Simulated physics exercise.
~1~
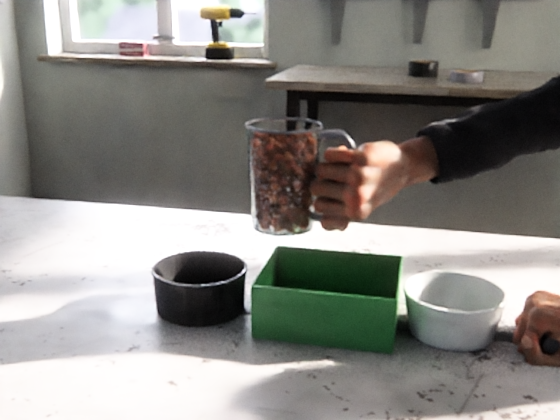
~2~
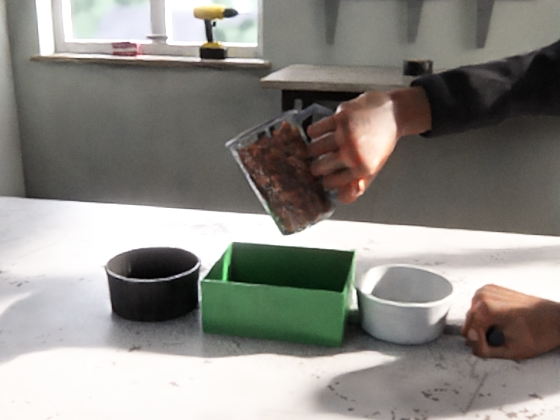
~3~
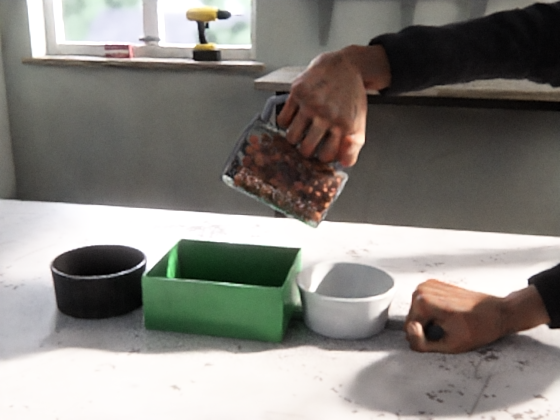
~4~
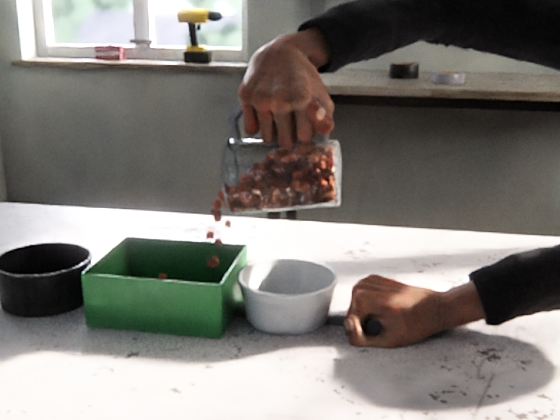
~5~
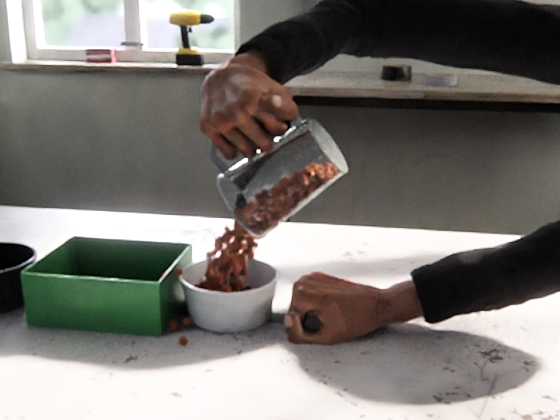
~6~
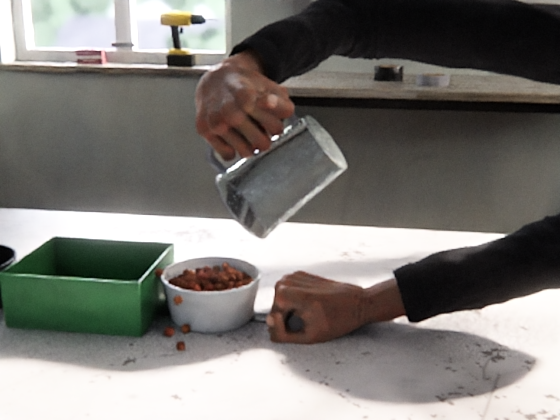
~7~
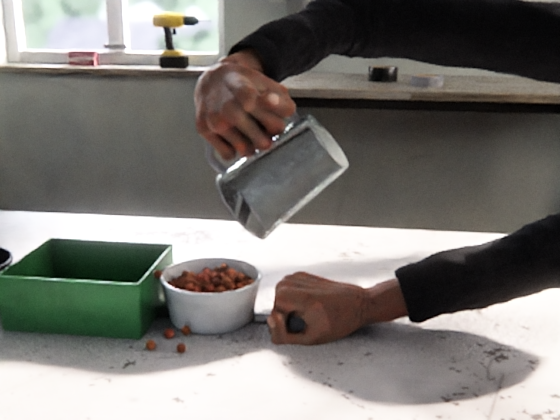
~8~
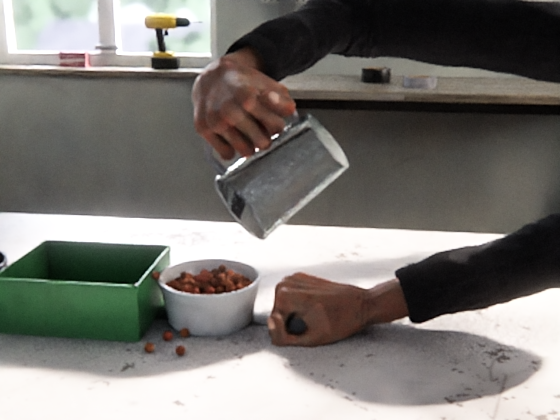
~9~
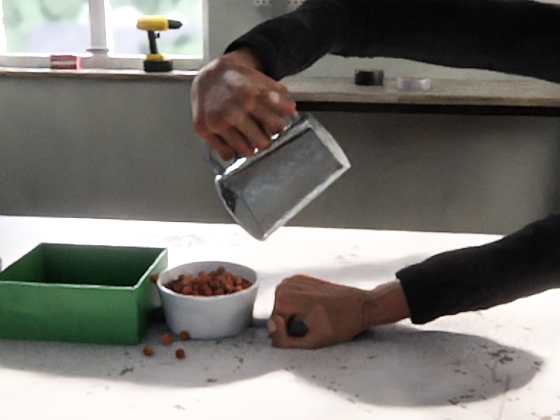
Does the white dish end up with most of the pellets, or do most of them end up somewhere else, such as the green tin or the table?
The white dish ends up with most of the pellets. Only a small share lands in the green tin, a few lie on the table, and the black dish gets none.
